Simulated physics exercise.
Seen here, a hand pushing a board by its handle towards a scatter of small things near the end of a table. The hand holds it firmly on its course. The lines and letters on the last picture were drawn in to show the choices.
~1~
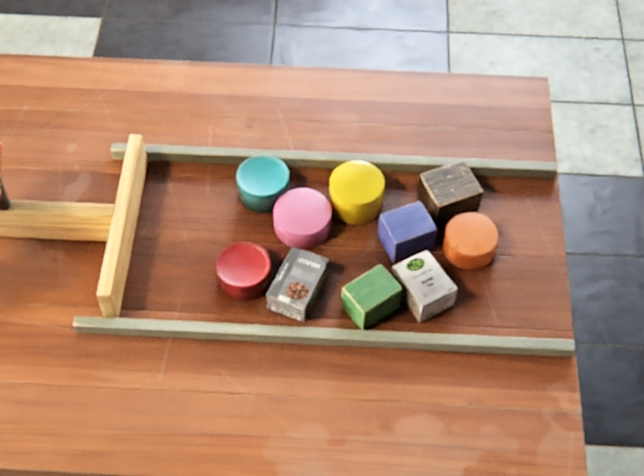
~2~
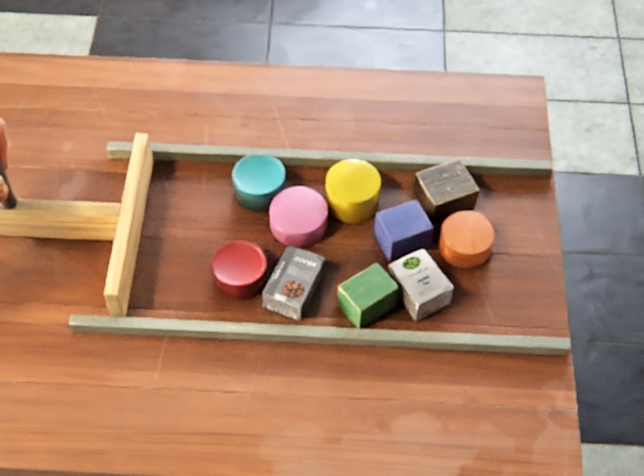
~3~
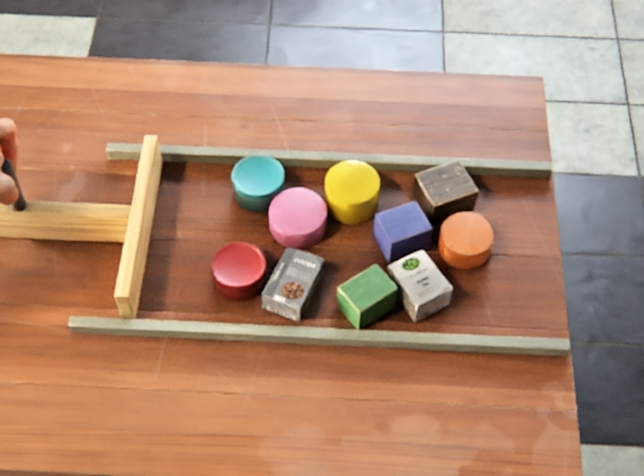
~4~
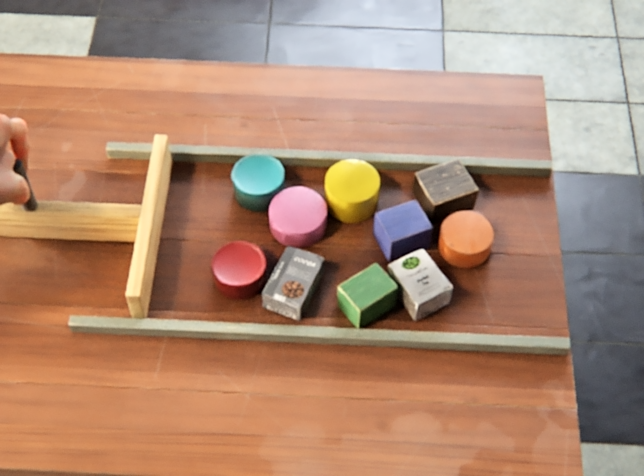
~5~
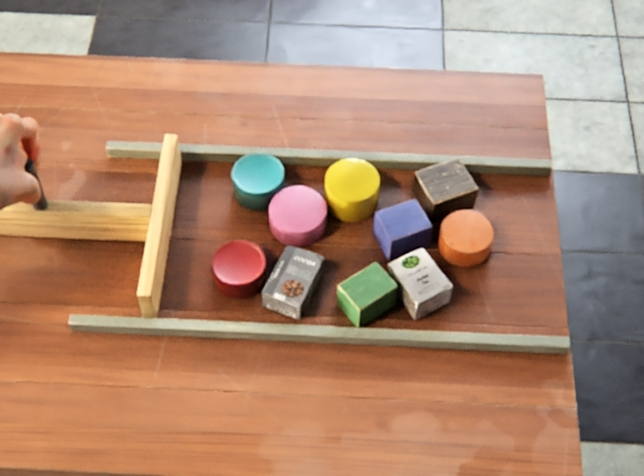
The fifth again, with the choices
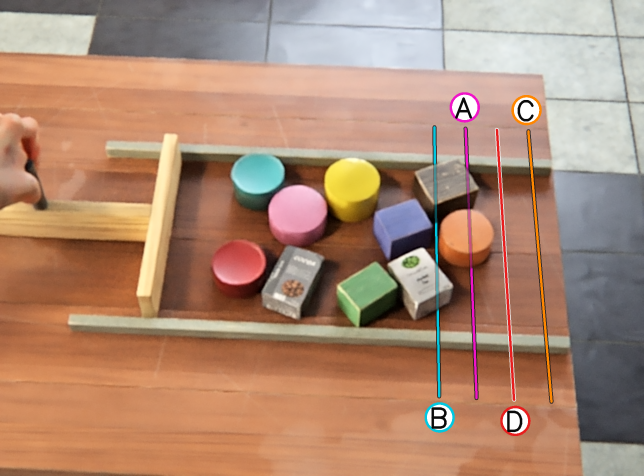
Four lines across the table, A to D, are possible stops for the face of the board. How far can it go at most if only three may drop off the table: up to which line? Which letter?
Stop at B.
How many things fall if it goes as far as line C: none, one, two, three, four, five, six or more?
In all, six or more.
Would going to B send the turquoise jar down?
No.
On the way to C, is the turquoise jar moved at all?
Yes.
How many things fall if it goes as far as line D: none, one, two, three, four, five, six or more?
By then, six or more.
On the marked copy, A at (471, 251); B at (437, 250); C at (539, 254); D at (505, 253).
Taking B. A third of the way, board (259, 215); turquoise jar (298, 177); green block (375, 299).
Two thirds of the way, board (359, 219); white packet (495, 272); orange tin (491, 229).
When it is over, board (435, 223); black block over the edge; white packet over the edge; three fallen.
As for the rest, A drops four; C drops ten; D drops six.
